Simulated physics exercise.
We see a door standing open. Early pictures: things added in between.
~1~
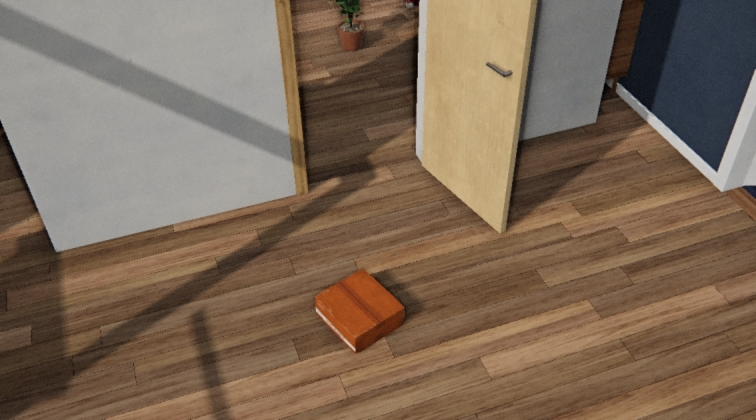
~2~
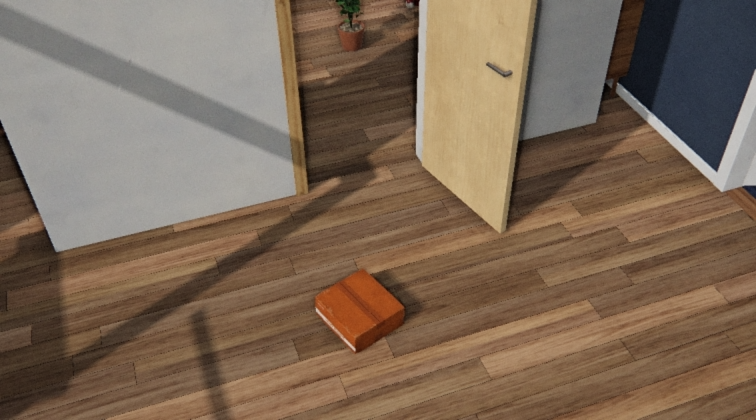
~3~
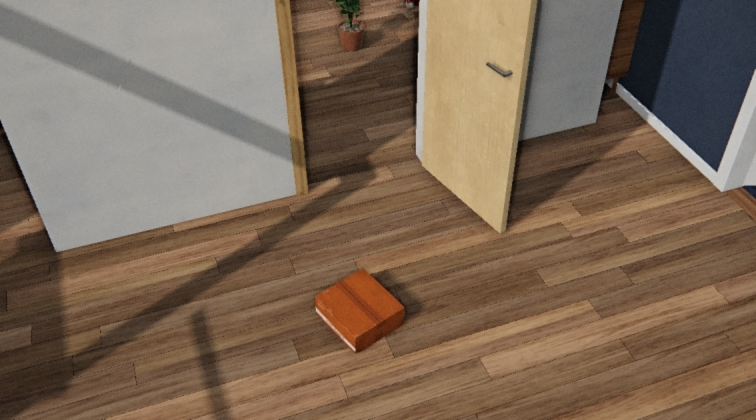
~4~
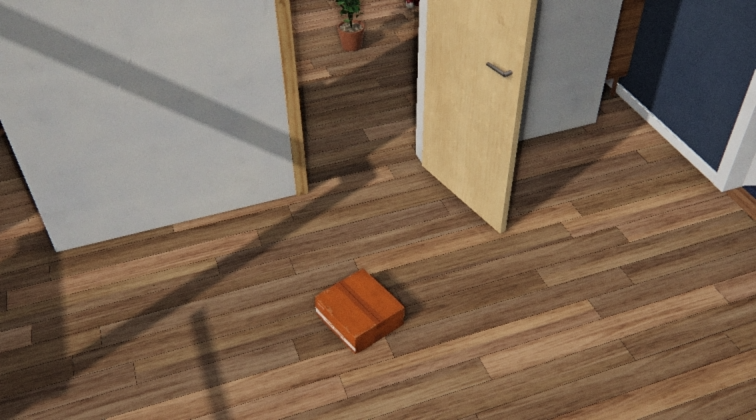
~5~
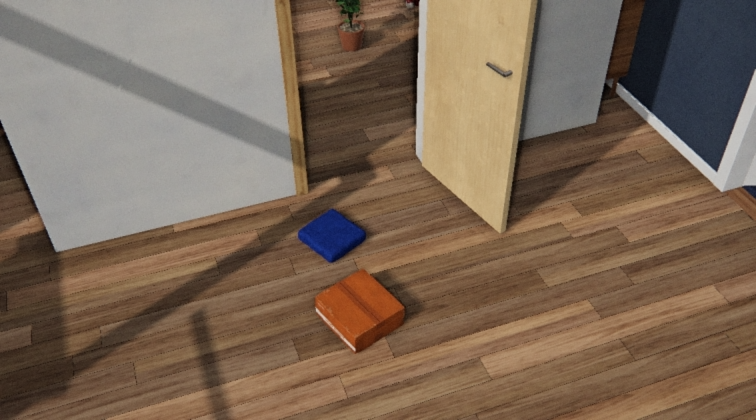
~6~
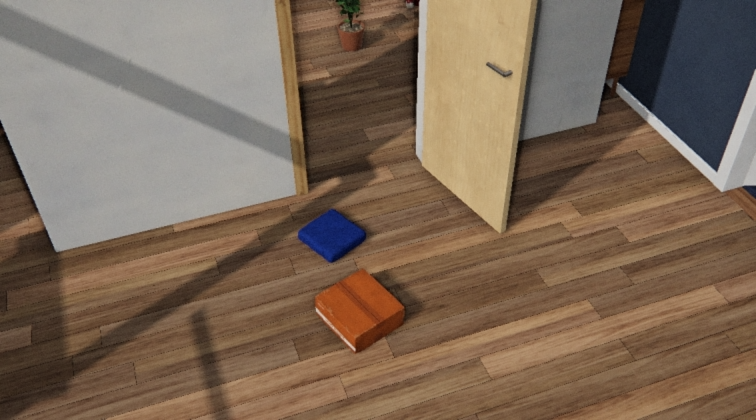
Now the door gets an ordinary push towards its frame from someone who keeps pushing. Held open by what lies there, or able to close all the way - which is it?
Able to close.
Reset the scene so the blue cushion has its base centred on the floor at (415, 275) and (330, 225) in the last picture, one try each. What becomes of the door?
The first time the door finishes its swing, the second time it is obstructed.
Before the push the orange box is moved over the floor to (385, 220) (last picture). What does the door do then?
Result: Door is obstructed.
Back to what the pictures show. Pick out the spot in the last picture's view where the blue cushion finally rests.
It winds up at roughly (296, 228).
Then, 0.80 s later than the last frame, open by 76°.
Then, 1.40 s later than the last frame, open by 35°; blue cushion moved a little near (315, 232).
Then, 1.60 s later than the last frame, open by 20°; blue cushion moved about its own width near (297, 229).
When it is over, open by 0°; moved from the start, blue cushion; orange box as before. End places, in pixels of the last picture, blue cushion near (296, 228).
